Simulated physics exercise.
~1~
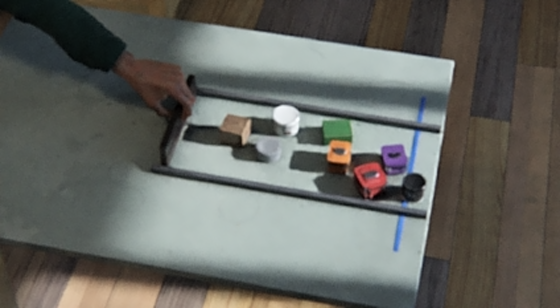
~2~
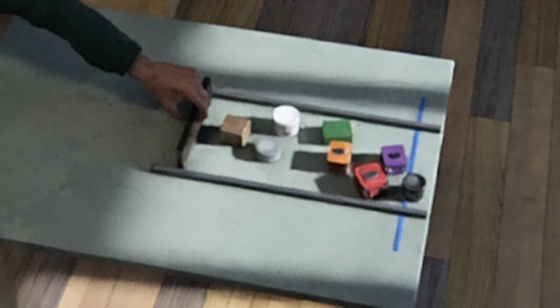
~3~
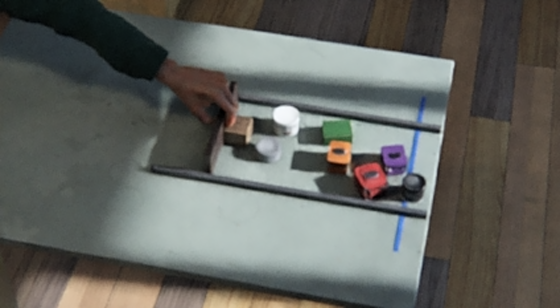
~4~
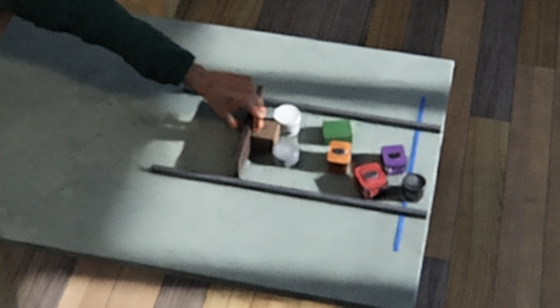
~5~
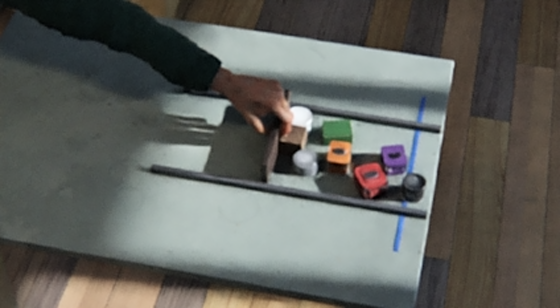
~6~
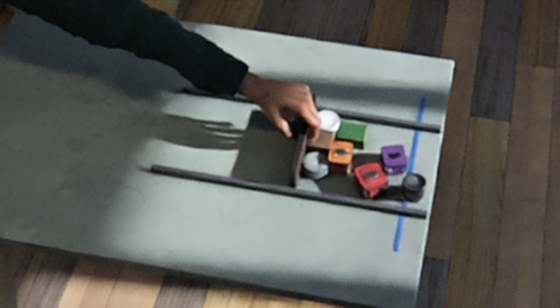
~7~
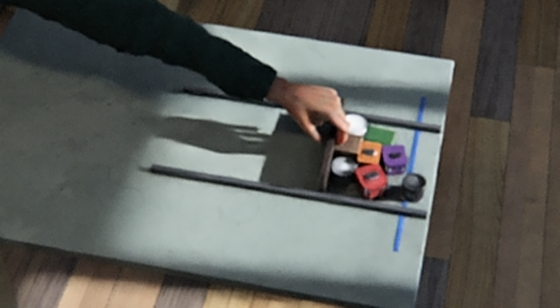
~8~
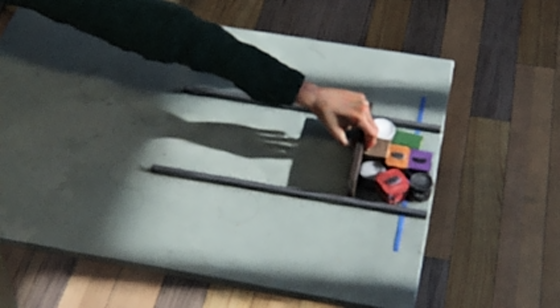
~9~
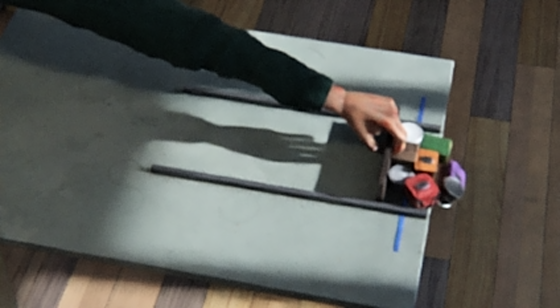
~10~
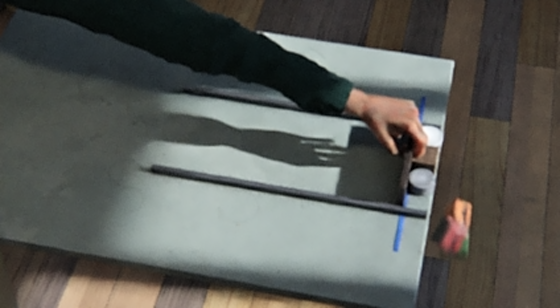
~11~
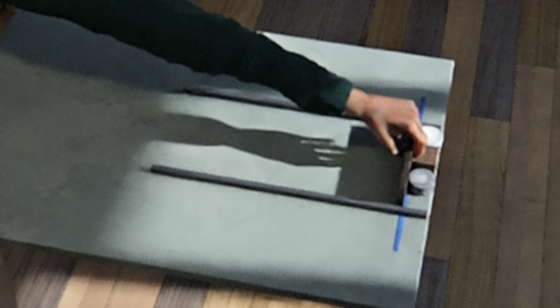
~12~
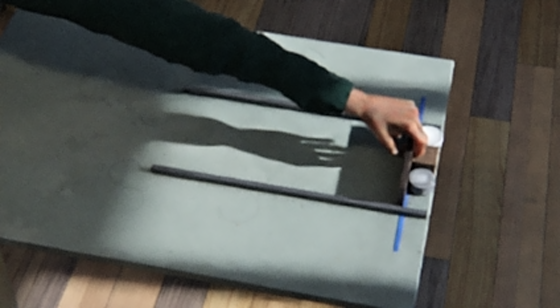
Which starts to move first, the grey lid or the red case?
The grey lid starts to move first, while the red case is still at rest. The red case only shifts later, as the board pushes the cluster closer to the table's edge.
